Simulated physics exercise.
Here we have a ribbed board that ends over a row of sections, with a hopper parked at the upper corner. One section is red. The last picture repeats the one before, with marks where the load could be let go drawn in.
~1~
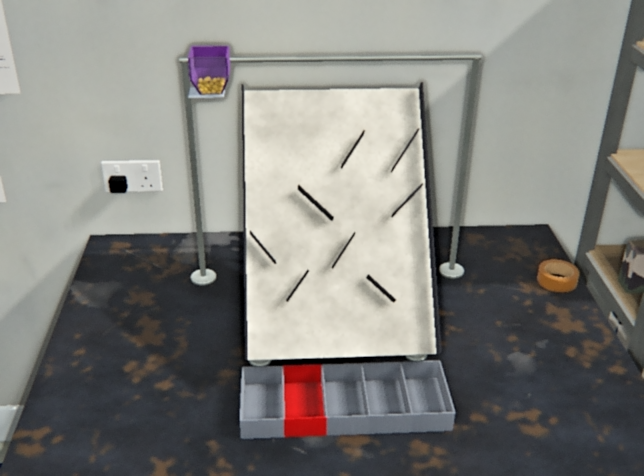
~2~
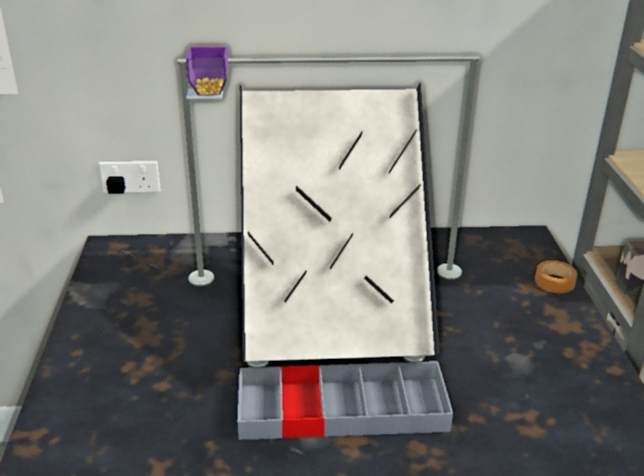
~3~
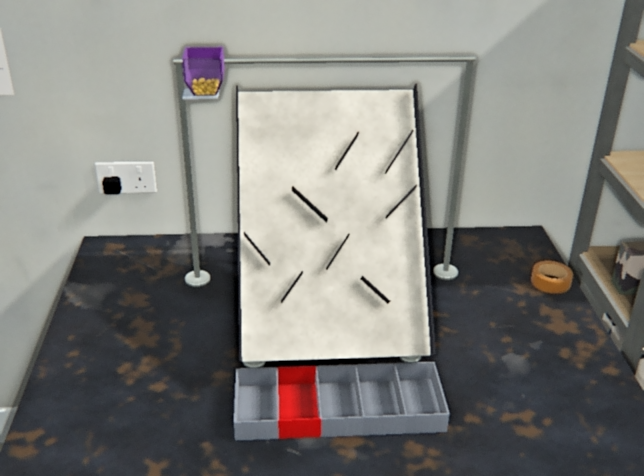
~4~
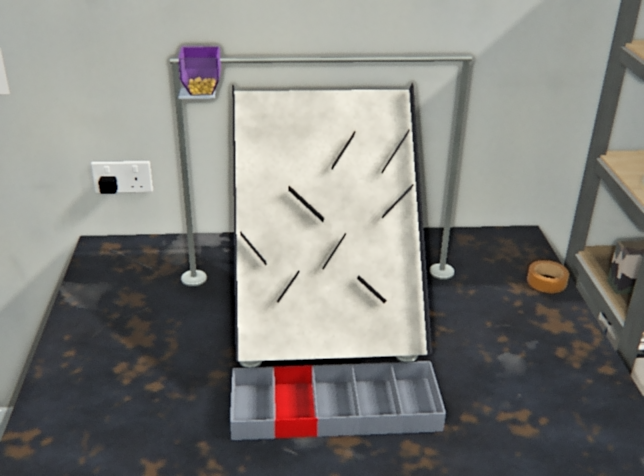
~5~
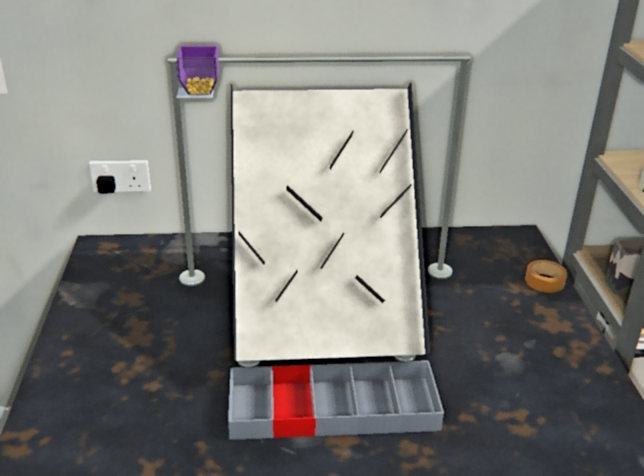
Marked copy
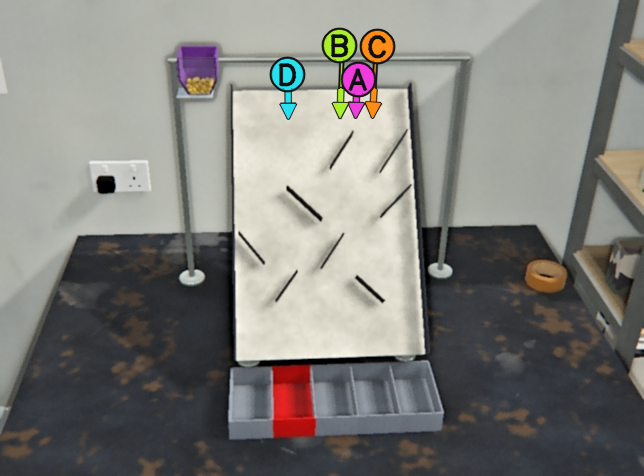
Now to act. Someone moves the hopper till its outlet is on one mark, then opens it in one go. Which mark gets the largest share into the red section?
Best: B.
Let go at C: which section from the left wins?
The fifth.
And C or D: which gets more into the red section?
Here it is mark D.
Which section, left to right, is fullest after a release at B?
The second.
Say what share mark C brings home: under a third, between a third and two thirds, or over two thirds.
It is under a third.
On the marked copy, mark A meets the board at (355, 112); mark B meets the board at (340, 112); mark C meets the board at (372, 112); mark D meets the board at (288, 113).
If A is chosen, about a third in the red section, about two thirds in other sections.
If B is chosen, about two thirds in the red section, about a quarter in other sections.
If C is chosen, a small part in the red section, most in other sections, a small part outside the box.
If D is chosen, about a third in the red section, about half in other sections, a small part outside the box.
